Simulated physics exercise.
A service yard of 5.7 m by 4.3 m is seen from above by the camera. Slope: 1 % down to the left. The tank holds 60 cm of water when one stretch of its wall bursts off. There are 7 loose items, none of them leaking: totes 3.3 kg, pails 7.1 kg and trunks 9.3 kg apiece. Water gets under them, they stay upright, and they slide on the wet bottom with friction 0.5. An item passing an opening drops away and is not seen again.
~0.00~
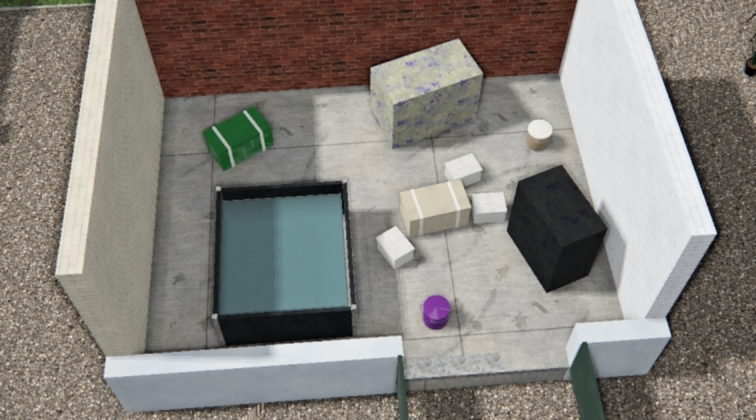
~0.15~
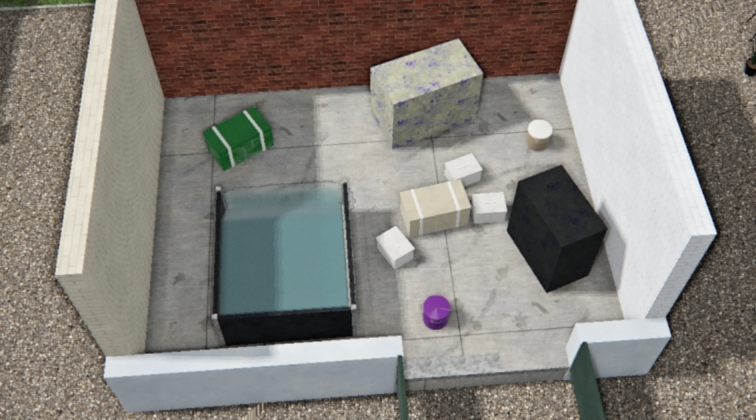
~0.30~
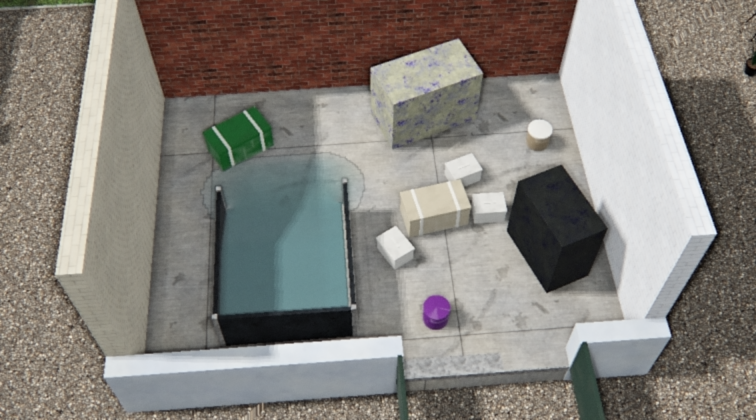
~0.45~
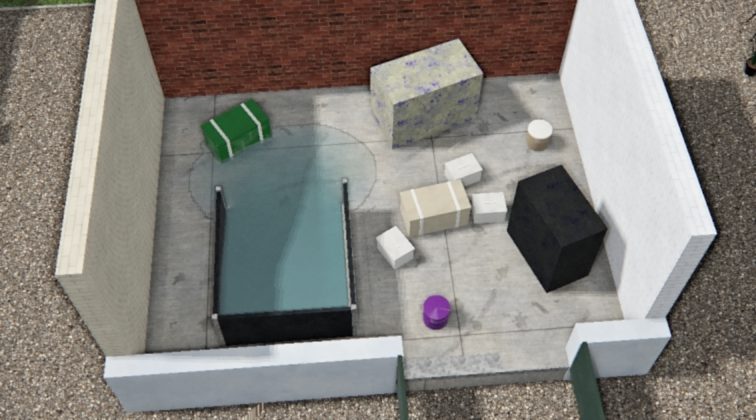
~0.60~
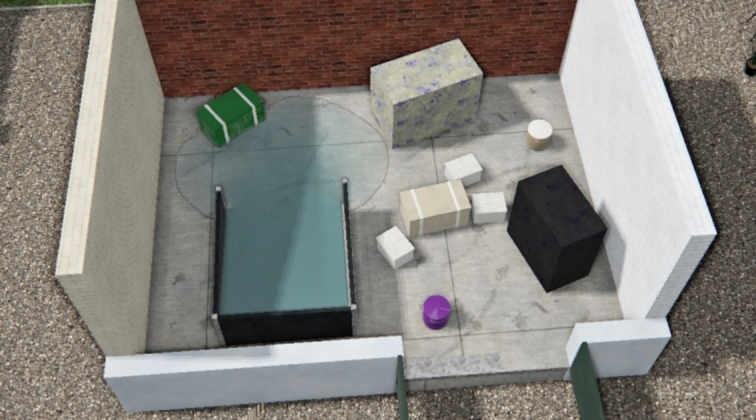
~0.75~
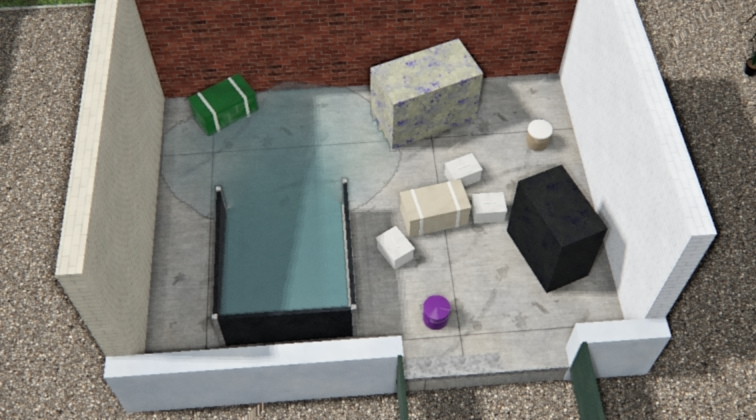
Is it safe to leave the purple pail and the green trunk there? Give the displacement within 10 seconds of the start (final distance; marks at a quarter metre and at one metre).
Once settled, the purple pail sits nearly where it was and the green trunk lies far from the start.
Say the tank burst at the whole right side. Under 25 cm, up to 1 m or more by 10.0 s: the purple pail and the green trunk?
Then the purple pail ends far away, the green trunk moves a short way.
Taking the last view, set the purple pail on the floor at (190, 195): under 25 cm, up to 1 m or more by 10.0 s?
It goes a long way.
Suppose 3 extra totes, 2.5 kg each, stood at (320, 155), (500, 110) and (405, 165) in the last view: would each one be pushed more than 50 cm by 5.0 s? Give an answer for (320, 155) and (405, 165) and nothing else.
Order kept: Exceeds it, exceeds it.
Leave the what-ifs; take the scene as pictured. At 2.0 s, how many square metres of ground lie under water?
Flooded: Near 10.5 m2.
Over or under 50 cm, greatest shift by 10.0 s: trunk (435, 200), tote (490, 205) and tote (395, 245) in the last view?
Well, going one by one, it's too far, too far and too far.
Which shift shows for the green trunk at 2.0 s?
Shift: About 80 cm.
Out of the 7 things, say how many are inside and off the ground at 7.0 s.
Just then, the number is 3.
After 2.0 s the purple pail is near (437, 307), 0.0 m from its start, aground; the green trunk is near (194, 84), 0.8 m from its start, afloat; 0 of 7 are out; 1 afloat.
After 4.5 s the purple pail is near (437, 307), 0.0 m from its start, aground; the green trunk is near (185, 234), 1.7 m from its start, afloat; 0 of 7 are out; 1 afloat.
After 7.0 s the purple pail is near (444, 306), 0.1 m from its start, aground; the green trunk is near (184, 267), 2.2 m from its start, afloat; 2 of 7 are out; 3 afloat.
After 10.0 s the purple pail is near (444, 306), 0.1 m from its start, aground; the green trunk is near (189, 206), 1.4 m from its start, afloat; 2 of 7 are out; 3 afloat.
